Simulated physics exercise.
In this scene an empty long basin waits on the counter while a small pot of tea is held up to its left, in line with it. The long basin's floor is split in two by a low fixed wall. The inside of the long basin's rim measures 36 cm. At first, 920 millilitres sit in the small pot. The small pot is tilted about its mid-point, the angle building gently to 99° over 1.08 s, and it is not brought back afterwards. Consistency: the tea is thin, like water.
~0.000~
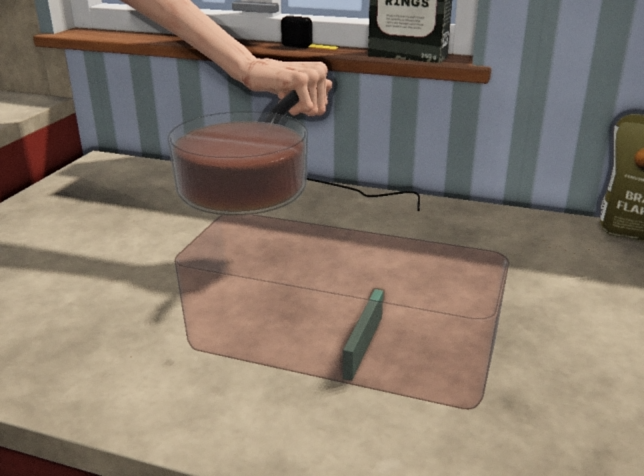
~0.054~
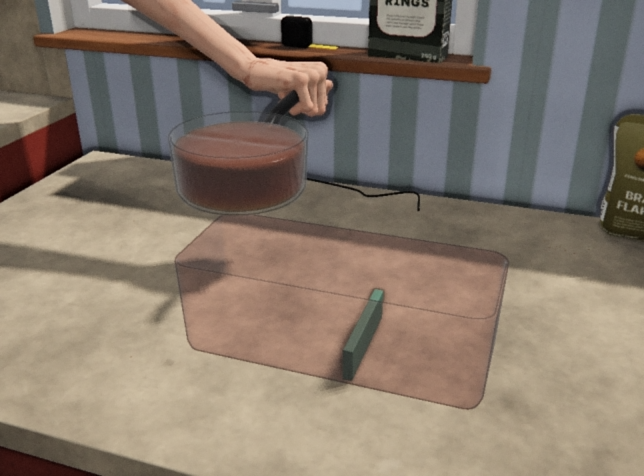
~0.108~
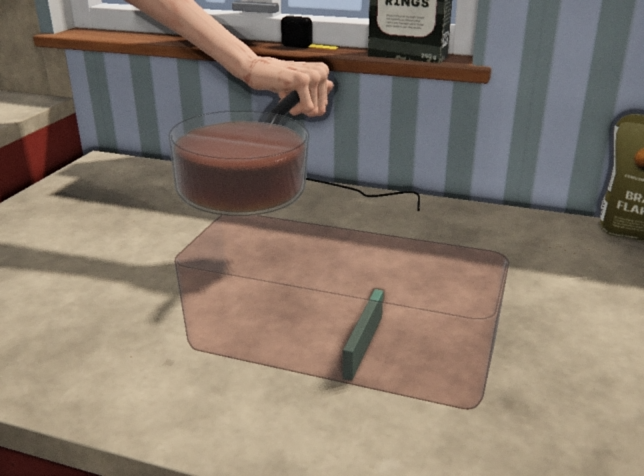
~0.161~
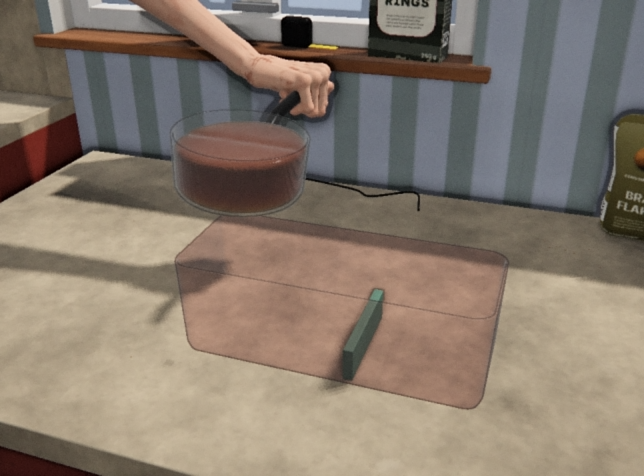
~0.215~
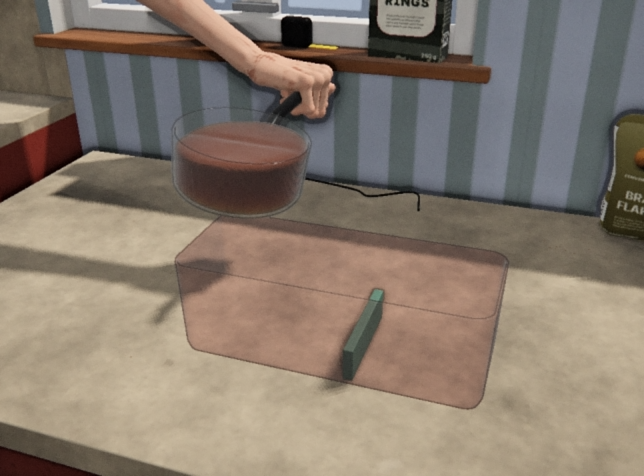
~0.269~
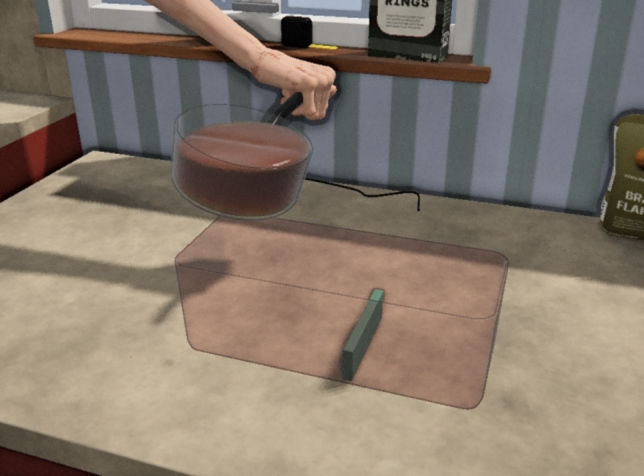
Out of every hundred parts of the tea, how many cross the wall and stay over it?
About 38 in every hundred.
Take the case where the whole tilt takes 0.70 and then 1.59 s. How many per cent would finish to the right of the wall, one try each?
I'd expect close to 25 per cent and then close to 45 per cent.
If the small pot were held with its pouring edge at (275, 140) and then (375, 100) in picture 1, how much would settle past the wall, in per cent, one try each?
10 then 90 %.
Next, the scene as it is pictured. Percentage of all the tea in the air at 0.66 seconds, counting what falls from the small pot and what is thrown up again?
Roughly 30 percent.
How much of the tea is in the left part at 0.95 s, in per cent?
Roughly 50 per cent.
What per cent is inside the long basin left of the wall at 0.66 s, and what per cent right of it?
Left side near 14, right side near 12.
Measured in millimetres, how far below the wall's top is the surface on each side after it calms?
Some 22 mm on the left and 24 mm on the right.
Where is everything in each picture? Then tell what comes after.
In the first frame, tilt 0°; pouring edge (302, 142); surface from (183, 134) to (302, 148); the long basin's rim runs from (199, 237) to (502, 287); the wall's top is at (364, 319).
In the second frame, tilt 1°; pouring edge (303, 143); surface from (184, 133) to (303, 148).
In the third frame, tilt 2°; pouring edge (303, 145); surface from (184, 133) to (303, 148).
In the fourth frame, tilt 5°; pouring edge (305, 149); surface from (184, 133) to (304, 150).
In the fifth frame, tilt 9°; pouring edge (306, 154); surface from (186, 133) to (306, 151).
In the sixth frame, tilt 14°; pouring edge (307, 160); surface from (186, 134) to (306, 152); 1 per cent is over the edge.
After 0.66 s the tilt is 67° and 45 per cent is still to pour, 13 is left of the wall and 12 right of it.
After 0.95 s the tilt is 96° and 9 per cent is still to pour, 49 is left of the wall and 37 right of it.
After 1.25 s the tilt is 99° and 1 per cent is still to pour, 60 is left of the wall and 38 right of it.
After 1.58 s the tilt is 99° and 0 per cent is still to pour, 61 is left of the wall and 38 right of it.
In the end 61 per cent lies left of the wall, 38 right of it and 1 outside.
